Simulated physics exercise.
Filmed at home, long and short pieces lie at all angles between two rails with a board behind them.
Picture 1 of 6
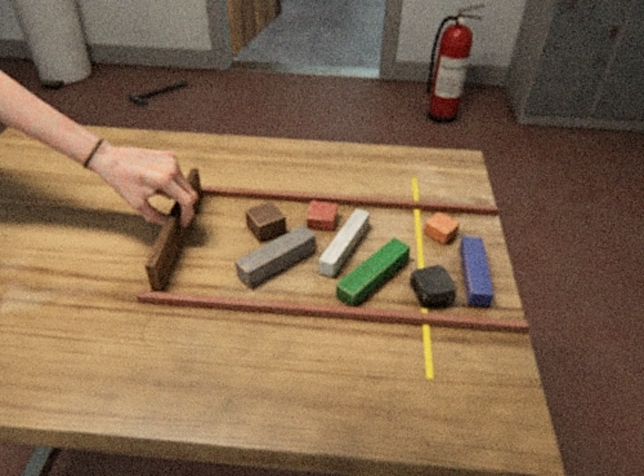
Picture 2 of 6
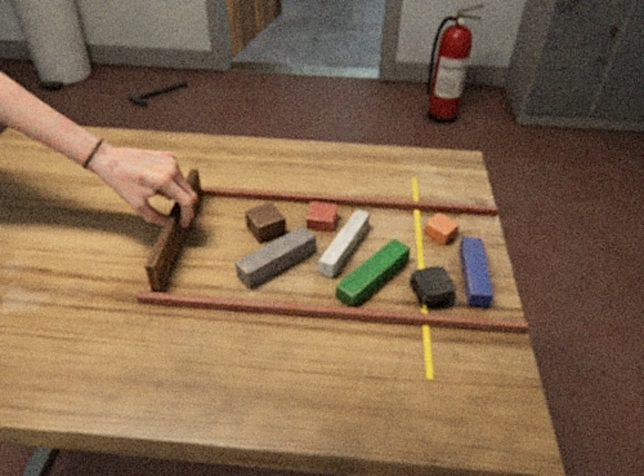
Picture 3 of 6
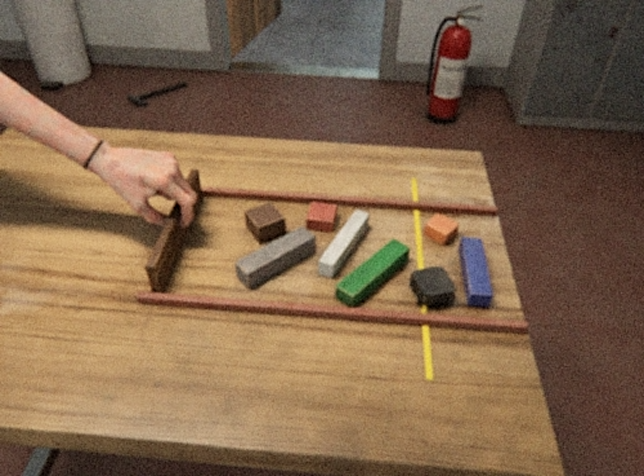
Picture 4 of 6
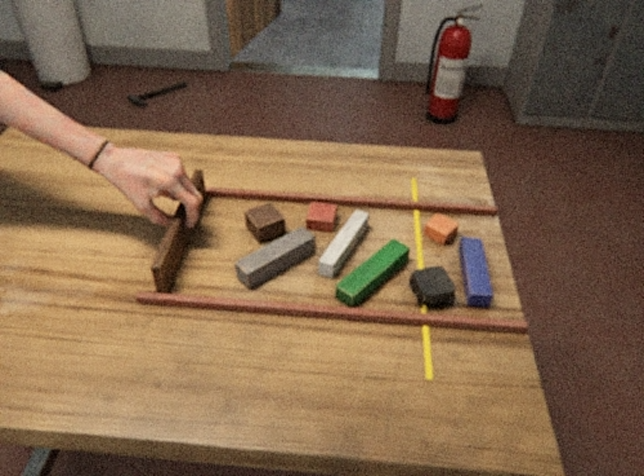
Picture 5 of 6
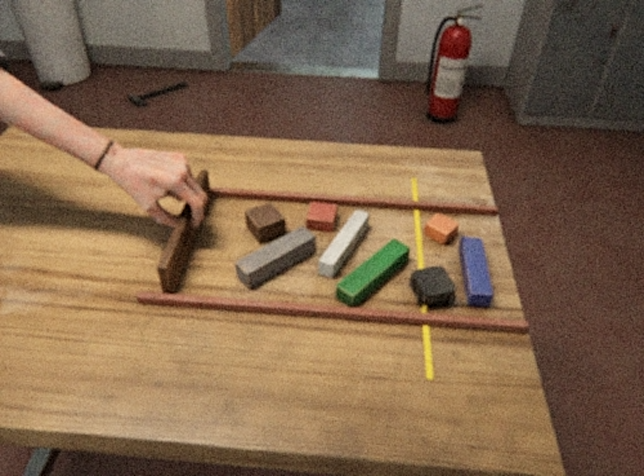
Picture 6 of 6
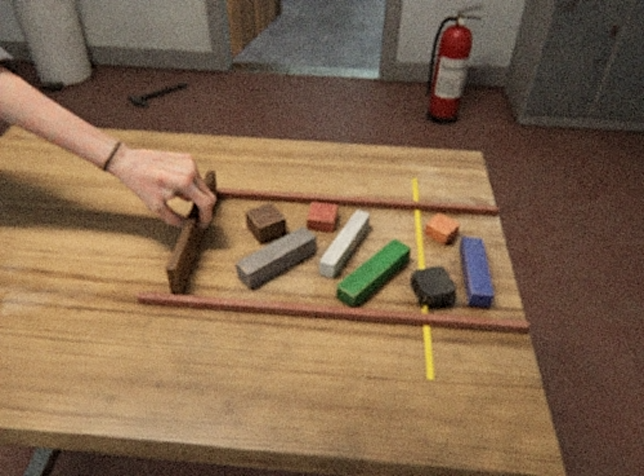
A brown board, gripped by a hand at the left, stays nearly still and then slides slightly right between two reddish rails on a wooden table, while the coloured blocks and bars around the yellow tape line remain in place.
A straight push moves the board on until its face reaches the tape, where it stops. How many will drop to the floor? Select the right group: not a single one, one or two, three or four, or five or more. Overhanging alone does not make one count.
So the push knocks one or two off, going by the tape.
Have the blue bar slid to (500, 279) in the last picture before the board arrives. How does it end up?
Blue bar: Gone.
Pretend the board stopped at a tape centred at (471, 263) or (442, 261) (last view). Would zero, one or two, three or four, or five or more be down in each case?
First tape: 5 or more; second tape: Either one or two.
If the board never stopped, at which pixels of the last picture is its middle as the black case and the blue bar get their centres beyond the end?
The middle is at (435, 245) when it's the black case, and at (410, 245) when it's the blue bar.
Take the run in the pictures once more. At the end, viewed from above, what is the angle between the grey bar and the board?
Out of line by around 25°.
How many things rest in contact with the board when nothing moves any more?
In total, 3.
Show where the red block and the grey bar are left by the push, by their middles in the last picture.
Around (432, 215) and around (451, 265).
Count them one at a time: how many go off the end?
Exactly 1.
Soon after, none off yet; blue bar at rest near (476, 270); orange block at rest near (442, 229); black case at rest near (433, 288).
After that, none off yet; blue bar displaced a little near (501, 272); orange block displaced about its own width near (456, 221); black case displaced about its own width near (483, 304).
In the end, the number that fall off is one or two; gone, blue bar.
